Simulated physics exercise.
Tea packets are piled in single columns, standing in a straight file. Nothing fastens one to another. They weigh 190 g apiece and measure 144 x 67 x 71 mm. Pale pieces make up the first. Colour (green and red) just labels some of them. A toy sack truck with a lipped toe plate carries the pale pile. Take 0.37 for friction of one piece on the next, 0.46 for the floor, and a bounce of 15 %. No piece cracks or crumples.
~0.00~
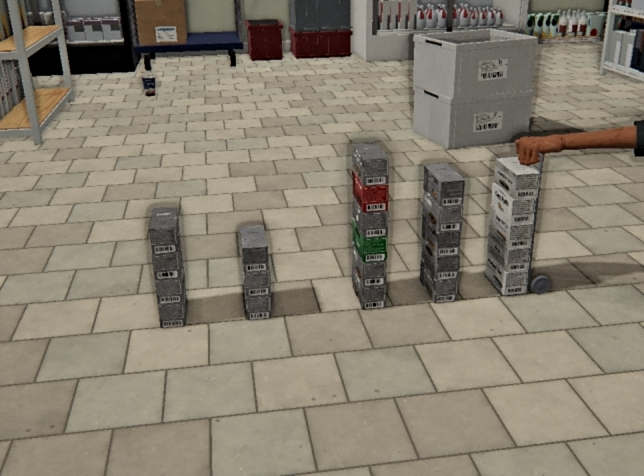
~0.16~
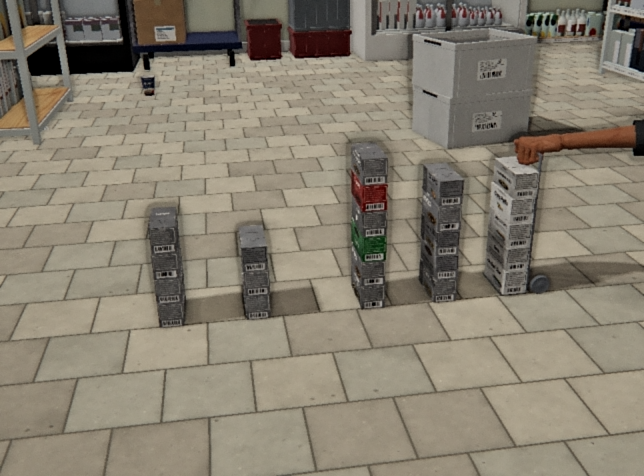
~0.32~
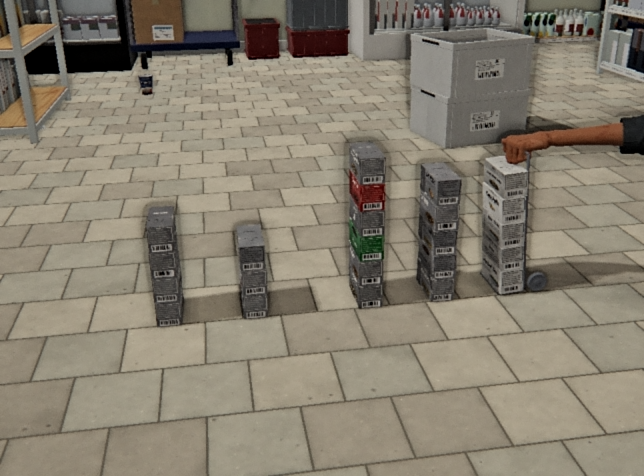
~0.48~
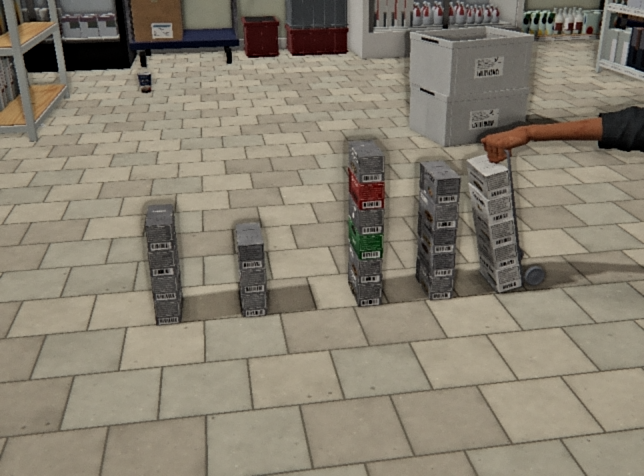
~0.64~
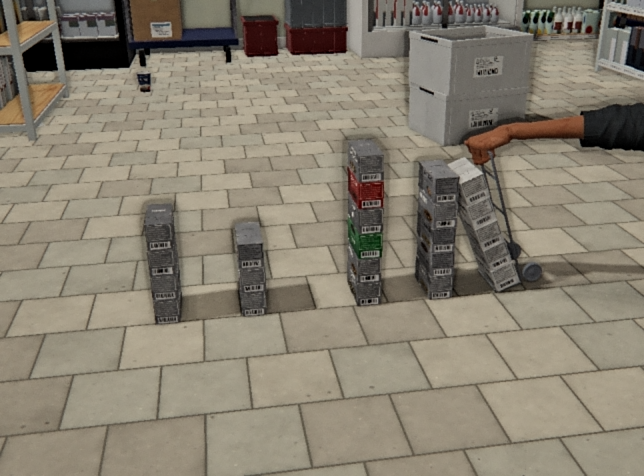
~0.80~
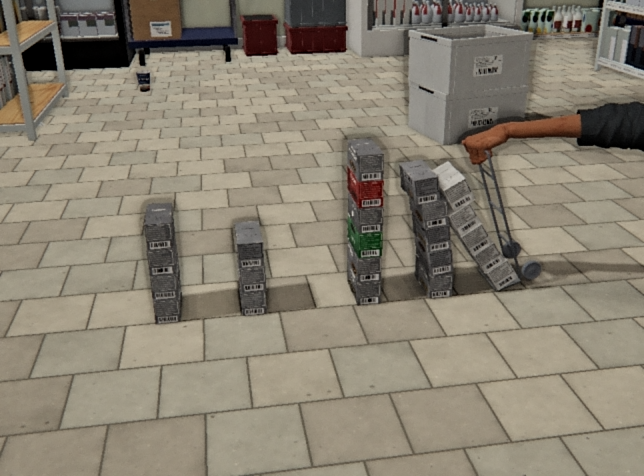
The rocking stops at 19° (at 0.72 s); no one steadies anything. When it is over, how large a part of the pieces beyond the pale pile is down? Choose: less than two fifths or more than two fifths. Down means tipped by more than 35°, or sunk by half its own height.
Ending down: More than two fifths.
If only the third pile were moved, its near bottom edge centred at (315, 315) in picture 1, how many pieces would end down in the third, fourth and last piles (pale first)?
Then third 0, fourth 0, last 0.
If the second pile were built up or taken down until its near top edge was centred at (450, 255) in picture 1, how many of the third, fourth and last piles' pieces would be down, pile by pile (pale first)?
In that case third 0, fourth 0, last 0.
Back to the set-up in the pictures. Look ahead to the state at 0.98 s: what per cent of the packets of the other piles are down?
0 per cent by then.
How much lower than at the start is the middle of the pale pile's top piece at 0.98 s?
Roughly 6 cm.
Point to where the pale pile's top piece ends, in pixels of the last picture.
Near (364, 269).
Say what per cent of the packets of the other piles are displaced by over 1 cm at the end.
Shifted: 90 per cent.
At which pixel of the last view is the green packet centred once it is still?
Near (283, 290).
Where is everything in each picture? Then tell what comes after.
In the first picture (each place is the centre of the face we see best), truck frame 0° forward; green packet (375, 250); red packet (376, 199); the others all in place.
Truck frame 0° forward; green packet (375, 250), in the second picture.
Truck frame 4° forward, top of the pale pile leaning 4°; red packet (373, 198); the others all in place, in the third picture.
Truck frame (511, 180) 12° forward, top of the pale pile leaning 12°; red packet (372, 197); the others all in place, in the fourth picture.
Truck frame (497, 180) 18° forward, top of the pale pile leaning 21°; green packet (371, 247); the others all in place, in the fifth picture.
Truck frame (495, 180) 19° forward, top of the pale pile leaning 28°; green packet (371, 246); red packet (371, 195); steepest lean 7°, the packet at (439, 239); 4 have shifted, in the sixth picture.
By 0.98 s, 5 of the pale pile down; none of the 18 other packets down, 5 disturbed; red packet moved 20 mm.
By 1.26 s, 5 of the pale pile down; 4 of the 18 other packets down; red packet tilted 22°, 22 mm lower; green packet tilted 22°.
By 1.50 s, 5 of the pale pile down; 10 of the 18 other packets down; green packet tilted 67°, 13 cm lower; red packet tilted 25°, 14 cm lower.
By 1.80 s, 5 of the pale pile down; 15 of the 18 other packets down; green packet on its side; red packet tilted 68°, 22 cm lower.
When it is over (2.5 s), 5 of the pale pile down; 16 of the 18 other packets down; red packet on its side; green packet on its side. That is 89 per cent. In pixels of the last frame, middles, red packet near (195, 273), green packet near (283, 290).
